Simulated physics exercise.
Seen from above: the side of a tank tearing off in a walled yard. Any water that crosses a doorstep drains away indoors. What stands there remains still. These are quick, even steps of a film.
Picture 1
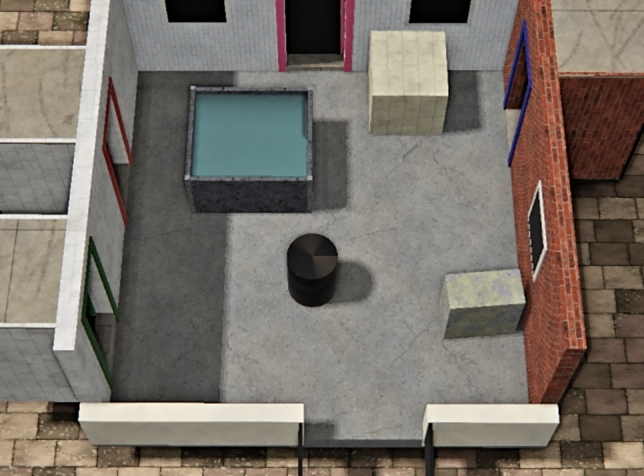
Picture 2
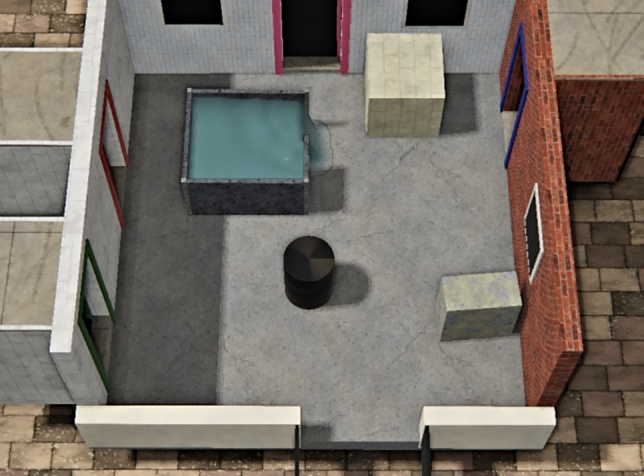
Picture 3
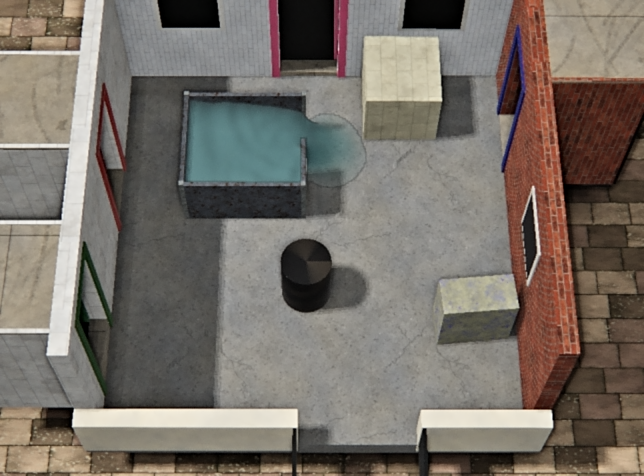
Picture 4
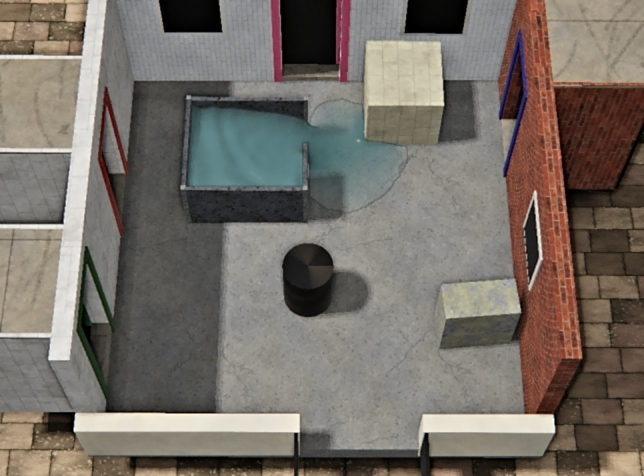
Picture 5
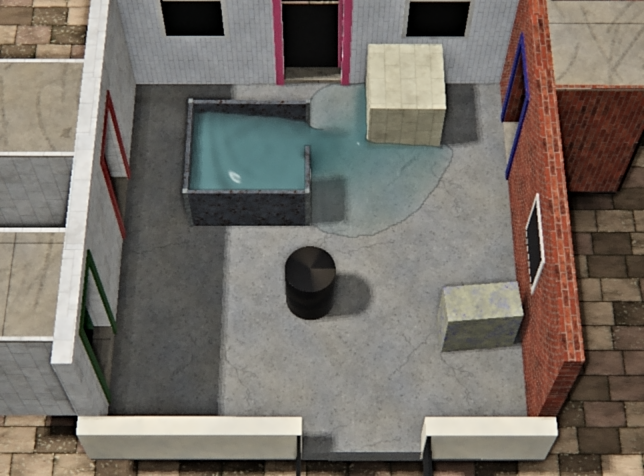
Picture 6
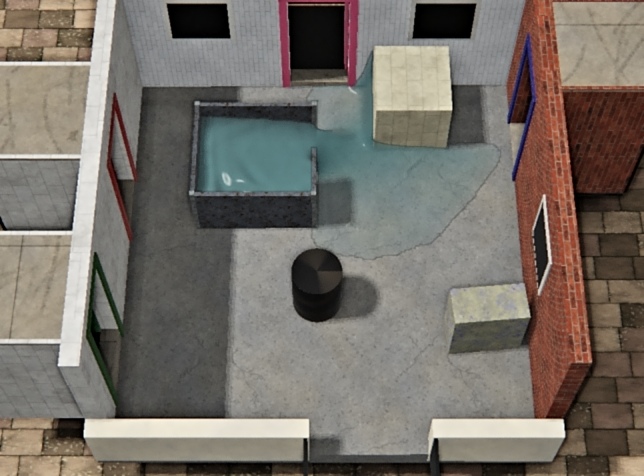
In a walled yard seen from above, blue-green water sat still in an open tank, then poured out through its right side and spread across the grey floor, around the pale block near the pink doorway.
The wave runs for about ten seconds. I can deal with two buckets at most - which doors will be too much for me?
Here is how it goes: The green door will be manageable; the pink door will be too much; the blue door will be too much; the red door will be manageable.
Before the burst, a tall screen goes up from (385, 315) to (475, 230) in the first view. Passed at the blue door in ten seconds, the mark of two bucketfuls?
The blue door tops the limit.
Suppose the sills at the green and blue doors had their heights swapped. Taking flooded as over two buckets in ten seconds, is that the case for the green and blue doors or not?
My answer: At green the door breaks the threshold, at blue the door misses the threshold.
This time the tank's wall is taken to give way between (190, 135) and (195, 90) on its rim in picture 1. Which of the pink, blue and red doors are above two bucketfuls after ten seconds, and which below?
Outcome - pink door: Past the mark, blue door: Short of the mark, red door: Past the mark.
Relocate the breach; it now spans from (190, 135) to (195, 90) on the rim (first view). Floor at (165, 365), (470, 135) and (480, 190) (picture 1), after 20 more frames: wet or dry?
In turn: Inundated, then untouched, then untouched.
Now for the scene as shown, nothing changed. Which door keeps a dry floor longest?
I'd go with the door marked green.
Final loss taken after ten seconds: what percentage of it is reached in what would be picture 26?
Working it through, I arrive at 60 per cent.
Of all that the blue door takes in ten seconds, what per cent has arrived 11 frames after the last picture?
Near 35 per cent, give or take.
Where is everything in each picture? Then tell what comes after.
The first frame shows still water in the open tank at (250, 136).
In the second frame, water pours out at (305, 136) and has run to (312, 123).
In the third frame, the front is at (361, 160), out from the gap at (302, 141).
In the fourth frame, water pours out at (304, 147) and has run to (402, 147).
In the fifth frame, the front is at (447, 150), out from the gap at (306, 150).
In the sixth frame, the front is at (493, 152), out from the gap at (312, 152).
A moment on, water covers 25 % of the floor; the green door not reached, the pink door under two buckets in, the blue door over two buckets in, the red door not reached.
Next, water covers 35 % of the floor; the green door not reached, the pink door over two buckets in, the blue door far over two buckets in, the red door not reached.
Then, water covers 60 % of the floor; the green door not reached, the pink door far over two buckets in, the blue door far over two buckets in, the red door wet at the sill, nothing in.
Later, water covers 85 % of the floor; the green door wet at the sill, nothing in, the pink door far over two buckets in, the blue door far over two buckets in, the red door wet at the sill, nothing in.
In the end, water covers 90 % of the floor; the green door wet at the sill, nothing in, the pink door far over two buckets in, the blue door far over two buckets in, the red door wet at the sill, nothing in.
